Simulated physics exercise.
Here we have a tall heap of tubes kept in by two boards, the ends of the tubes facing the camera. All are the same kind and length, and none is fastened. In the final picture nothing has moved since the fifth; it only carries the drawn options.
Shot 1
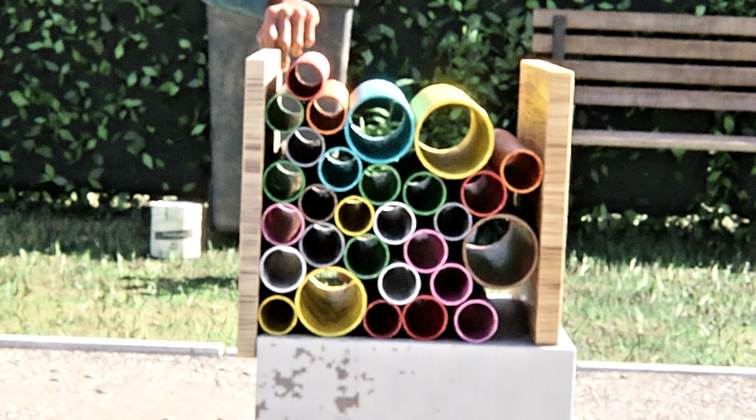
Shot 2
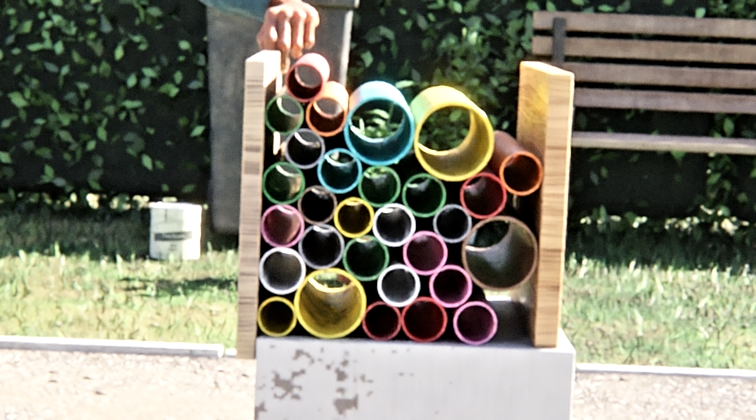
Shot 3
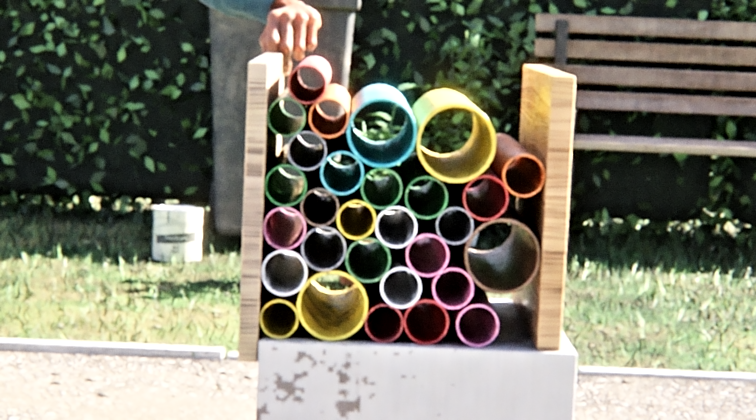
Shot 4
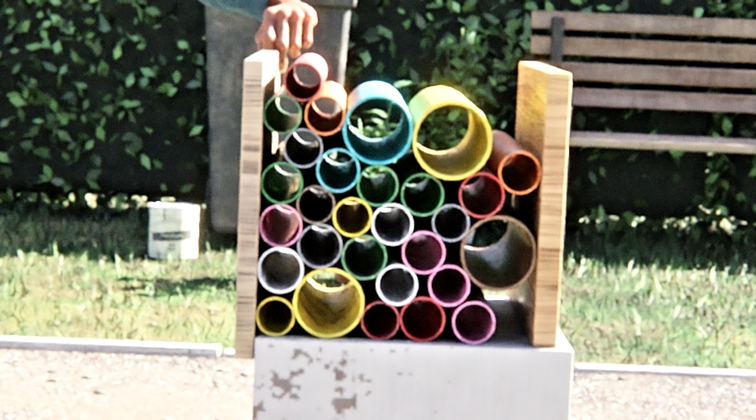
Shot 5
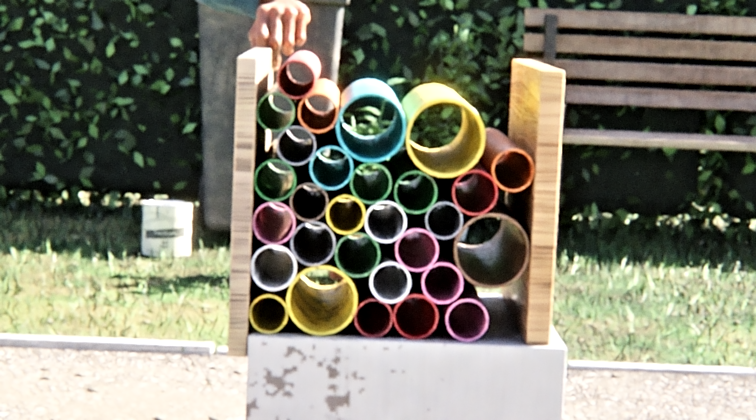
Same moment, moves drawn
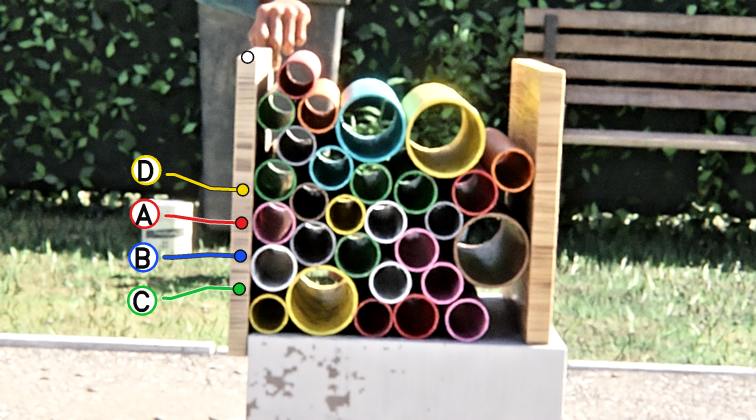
A hand resting at the top left of a stack of colourful tubes between two boards, with nothing visibly shifting.
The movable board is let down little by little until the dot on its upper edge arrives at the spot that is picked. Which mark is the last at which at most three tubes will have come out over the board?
At most to D.
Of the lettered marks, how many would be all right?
One of them.
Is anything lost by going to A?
Yes.
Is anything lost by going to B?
Yes.
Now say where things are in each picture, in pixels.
In the first frame, a brown tube (501, 252); a brown tube (318, 203); a red tube (483, 194).
In the second frame, a red tube (483, 196); an orange tube (522, 173).
In the third frame, side board (263, 193); a yellow tube (279, 319).
In the fourth frame, a white tube (280, 270); a brown tube (498, 254).
In the fifth frame, a brown tube (309, 202); a red tube (475, 193); an orange tube (513, 170).
On the copy, A at (242, 223); B at (241, 256); C at (240, 289); D at (243, 190); the white dot at (248, 57).
On D. First, top of the board (256, 120).
Then, top of the board (253, 189).
Finally, top of the board (253, 189), two out over the board.
By contrast, A more than three out over the board; B more than three out over the board; C more than three out over the board.
